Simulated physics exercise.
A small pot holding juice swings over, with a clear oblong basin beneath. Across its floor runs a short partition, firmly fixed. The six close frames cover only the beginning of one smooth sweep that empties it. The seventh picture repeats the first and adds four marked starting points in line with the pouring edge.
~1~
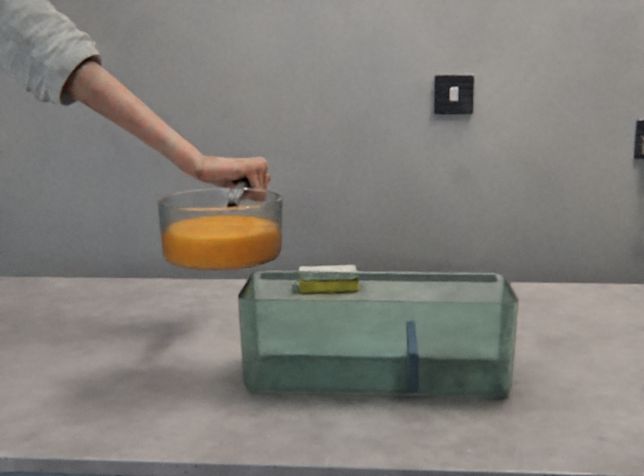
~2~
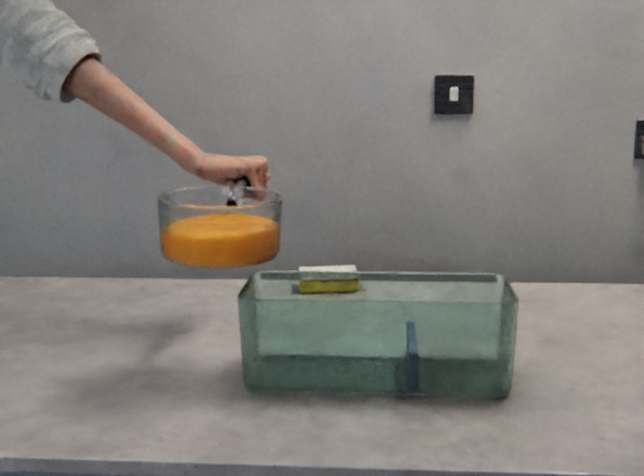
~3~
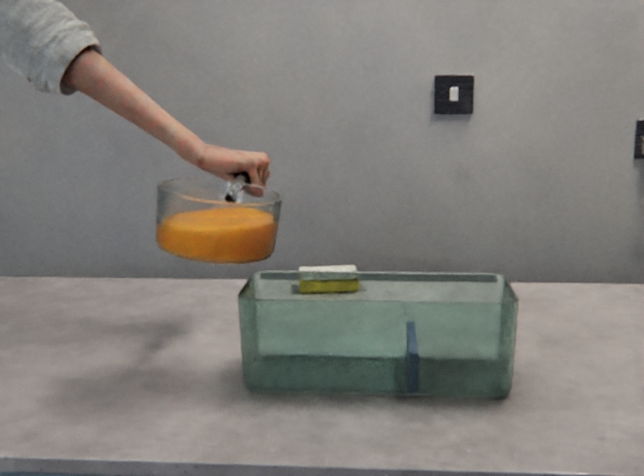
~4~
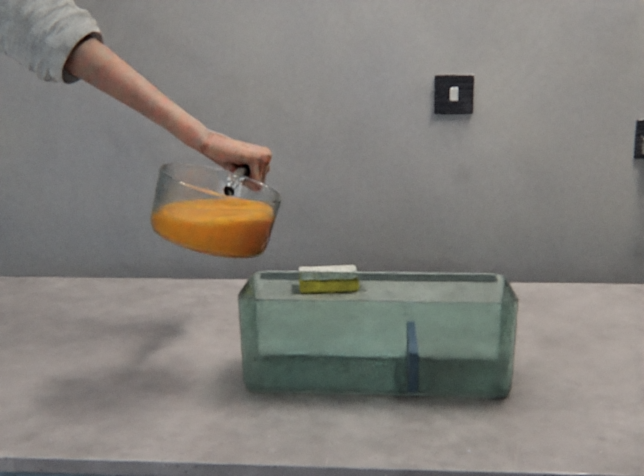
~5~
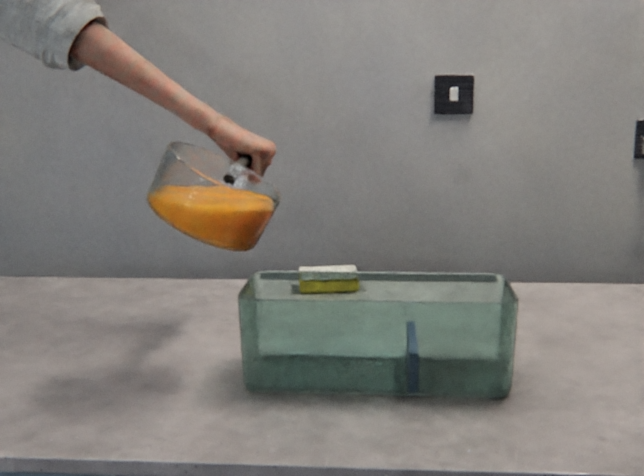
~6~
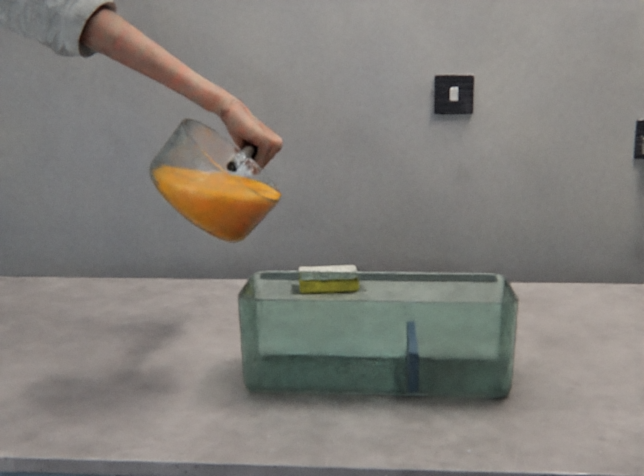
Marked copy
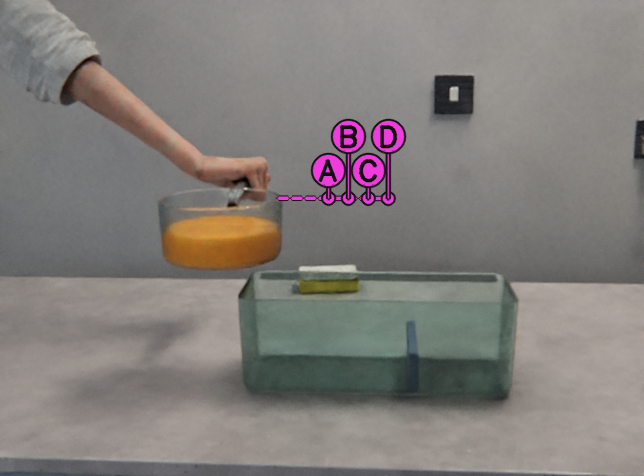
A hand held a clear round pot of orange juice above and left of a greenish glass basin with a short blue divider, then steadily tilted the pot to the right, its left side rising.
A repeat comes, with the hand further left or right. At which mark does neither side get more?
A is best.
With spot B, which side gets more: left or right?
The right side.
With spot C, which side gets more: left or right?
The right side.
On the marked copy, A at (328, 198); B at (348, 198); C at (368, 198); D at (388, 198).
With A, about 47 % ends left of the wall and 50 % right of it; 3 % is lost outside.
With B, about 24 % ends left of the wall and 72 % right of it; 4 % is lost outside.
With C, about 16 % ends left of the wall and 77 % right of it; 7 % is lost outside.
With D, about 25 % ends left of the wall and 69 % right of it; 6 % is lost outside.
